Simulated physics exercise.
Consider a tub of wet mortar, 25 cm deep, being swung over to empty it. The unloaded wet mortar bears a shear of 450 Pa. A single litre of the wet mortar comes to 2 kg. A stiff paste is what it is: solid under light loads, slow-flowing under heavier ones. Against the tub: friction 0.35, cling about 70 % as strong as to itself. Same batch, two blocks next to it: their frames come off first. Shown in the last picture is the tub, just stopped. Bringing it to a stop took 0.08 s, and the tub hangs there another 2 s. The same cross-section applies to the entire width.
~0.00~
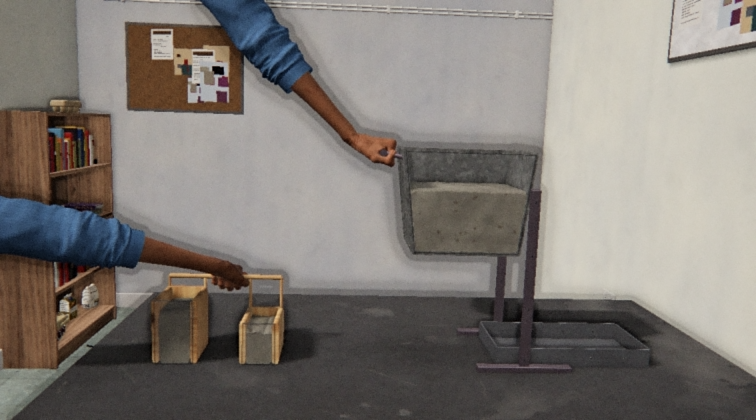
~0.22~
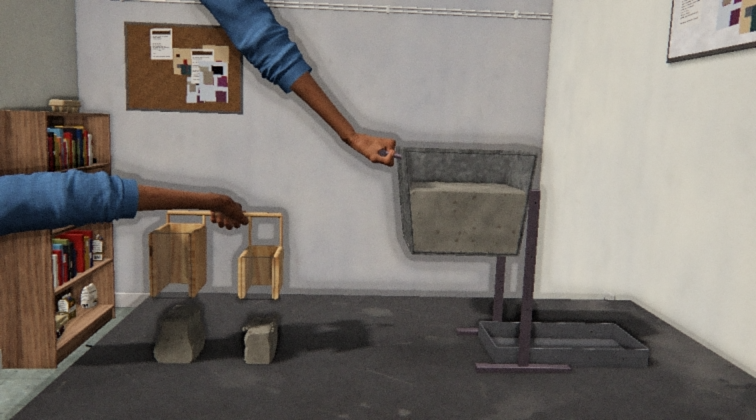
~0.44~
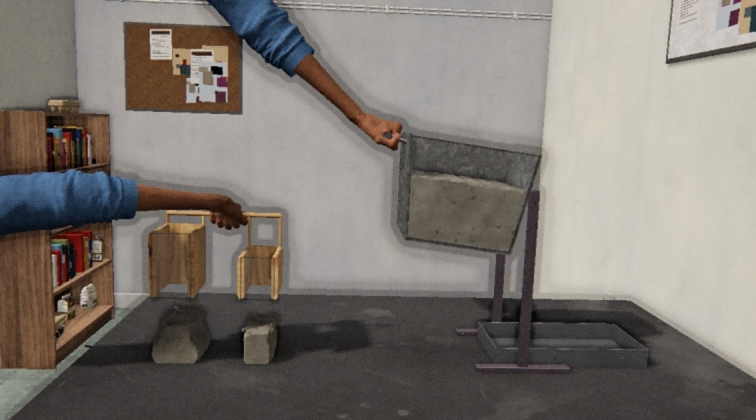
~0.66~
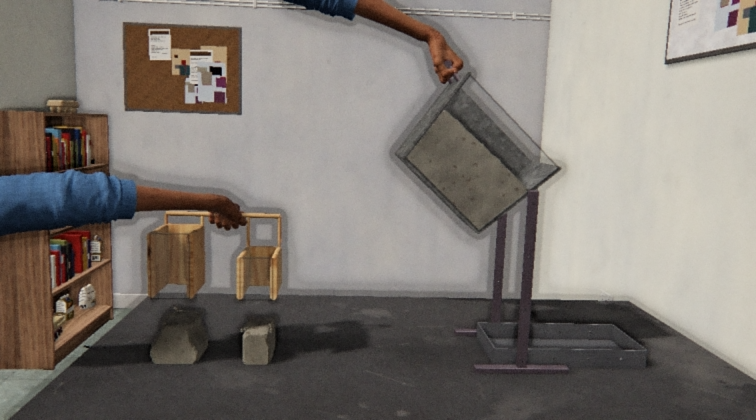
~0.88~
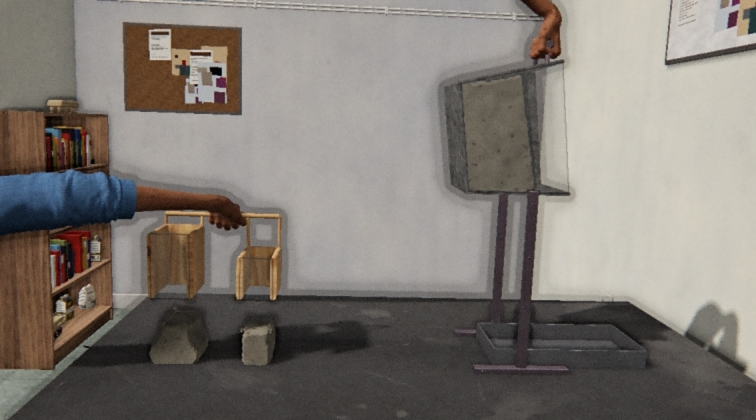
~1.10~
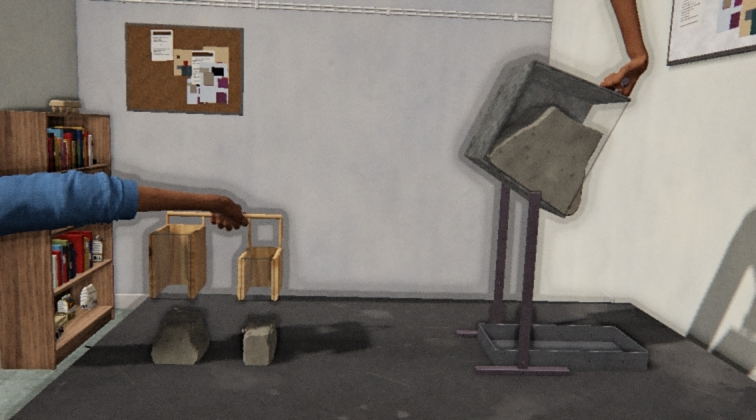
At the start, one hand grips a wooden frame around two grey blocks while another holds a tub of grey mortar on a stand. The left hand lifts the frame clear, and the taller block sags slightly. The other hand then swings the tub rightward past upright on its side, and the mortar shifts toward its open side.
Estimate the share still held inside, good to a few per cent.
I would say about 0 percent.
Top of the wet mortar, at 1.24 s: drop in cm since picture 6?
Roughly 13 cm.
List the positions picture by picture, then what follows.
The first picture shows handle-side rim at (408, 150), tilt 0 degrees; crest of the wet mortar at (507, 191); block heights 13 cm, 8.7 cm (left to right).
The second picture shows handle-side rim at (407, 150), tilt 0 degrees; crest of the wet mortar at (507, 191); block heights 11 cm, 8.6 cm (left to right).
The third picture shows handle-side rim at (413, 135), tilt 7 degrees; crest of the wet mortar at (419, 176); block heights 10 cm, 8.6 cm (left to right).
The fourth picture shows handle-side rim at (471, 75), tilt 43 degrees; crest of the wet mortar at (449, 113); block heights 10 cm, 8.5 cm (left to right).
The fifth picture shows handle-side rim at (563, 63), tilt 83 degrees; crest of the wet mortar at (517, 77); block heights 10 cm, 8.5 cm (left to right).
The sixth picture shows handle-side rim at (629, 102), tilt 115 degrees; crest of the wet mortar at (558, 108); block heights 10 cm, 8.5 cm (left to right).
After 1.24 s, the tub is at 116 degrees and holds 32 %.
After 1.41 s, the tub is at 116 degrees and holds 0 %.
After 1.58 s, the tub is at 116 degrees and holds 0 %.
After 1.75 s, the tub is at 116 degrees and holds 0 %.
After 3.10 s, the tub is at 116 degrees and holds 0 %.
